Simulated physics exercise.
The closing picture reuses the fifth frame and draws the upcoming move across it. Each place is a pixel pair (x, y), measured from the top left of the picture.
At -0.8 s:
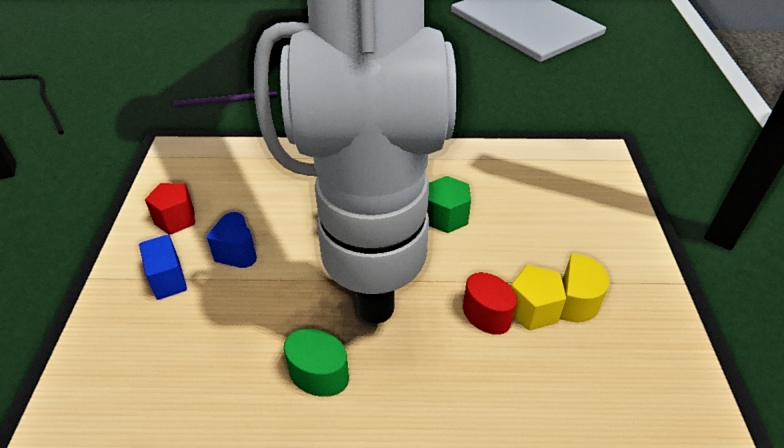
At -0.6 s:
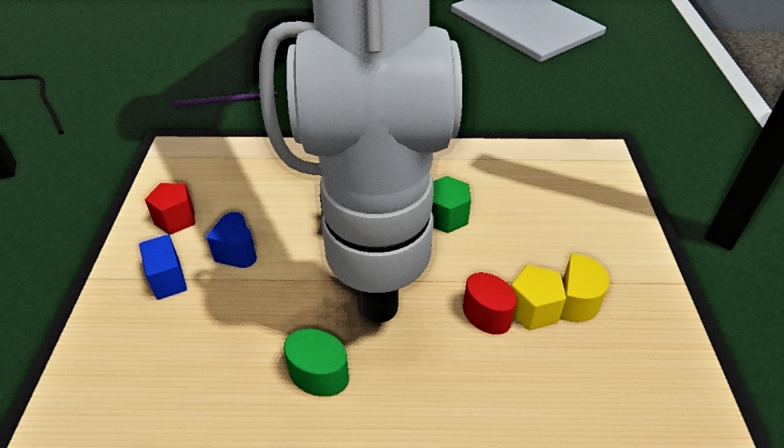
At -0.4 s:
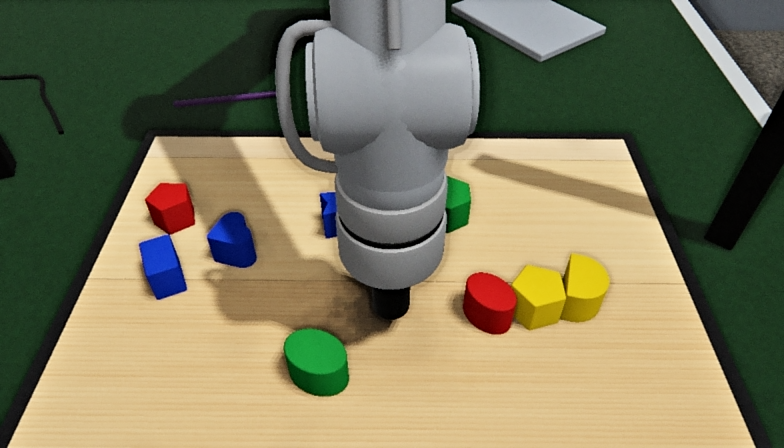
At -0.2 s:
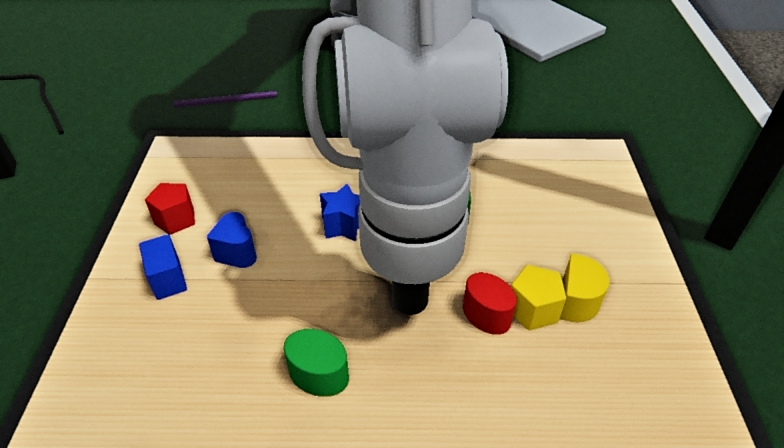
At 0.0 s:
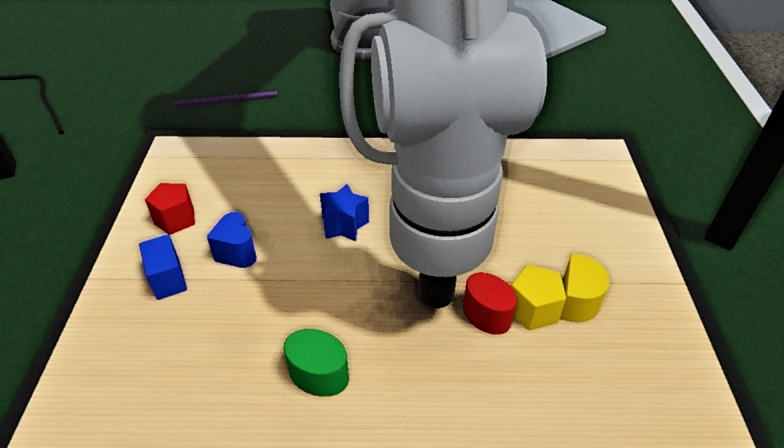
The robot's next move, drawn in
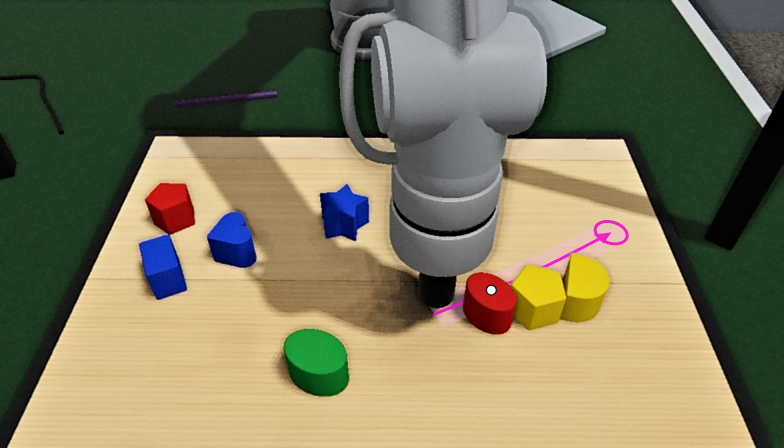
A gray robot arm with a black tip moves over a pale wooden tabletop on a green floor, seen from a fixed, raised view. Red and blue blocks sit at left, a green oval near the front, a green block behind the arm, and red and yellow blocks at right. The arm slides slowly rightward, uncovering a blue star and hiding the rear green block, while the blocks stay still.
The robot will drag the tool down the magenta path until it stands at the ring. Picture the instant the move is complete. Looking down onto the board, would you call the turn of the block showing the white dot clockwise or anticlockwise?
From above, clockwise.
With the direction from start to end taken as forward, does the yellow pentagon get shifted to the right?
Yes, I think so.
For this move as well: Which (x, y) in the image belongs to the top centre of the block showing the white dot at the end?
I'd expect the centre of its top face to be at (530, 287).
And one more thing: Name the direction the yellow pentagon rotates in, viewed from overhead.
My answer: Anticlockwise.
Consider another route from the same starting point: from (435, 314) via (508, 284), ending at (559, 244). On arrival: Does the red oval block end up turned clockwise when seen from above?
Short answer: Yes.
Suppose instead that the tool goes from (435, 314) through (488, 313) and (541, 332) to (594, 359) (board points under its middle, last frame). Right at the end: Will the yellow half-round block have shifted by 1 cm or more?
I expect so.
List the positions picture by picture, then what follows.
Lower end of the tool at (376, 310), tops of blocks, red oval block at (491, 290), yellow pentagon at (540, 284), yellow half-round block at (587, 276), in the first picture.
Tool at (380, 309), blocks as before, in the second picture.
Tool at (391, 307), blocks as before, in the third picture.
Tool at (410, 302), blocks as before, in the fourth picture.
Tool at (436, 296), red oval block at (491, 290), yellow pentagon at (540, 284), yellow half-round block at (587, 276), in the fifth picture.
The drawn path runs from (435, 314) by way of (500, 287) and (559, 260) to (611, 232); the dot is on the red oval block.
On the path given first. One third of the way, tool at (504, 268); red oval block at (529, 288), turned 95° clockwise; yellow pentagon at (577, 298), turned 20° anticlockwise; yellow half-round block at (606, 276), turned 30° anticlockwise.
Two thirds of the way, tool at (566, 240); red oval block at (530, 287), turned 100° clockwise; yellow pentagon at (579, 299), turned 20° anticlockwise; yellow half-round block at (607, 277), turned 35° anticlockwise.
At the end, tool at (618, 214); red oval block at (530, 287), turned 100° clockwise; yellow pentagon at (579, 299), turned 20° anticlockwise; yellow half-round block at (607, 277), turned 35° anticlockwise.
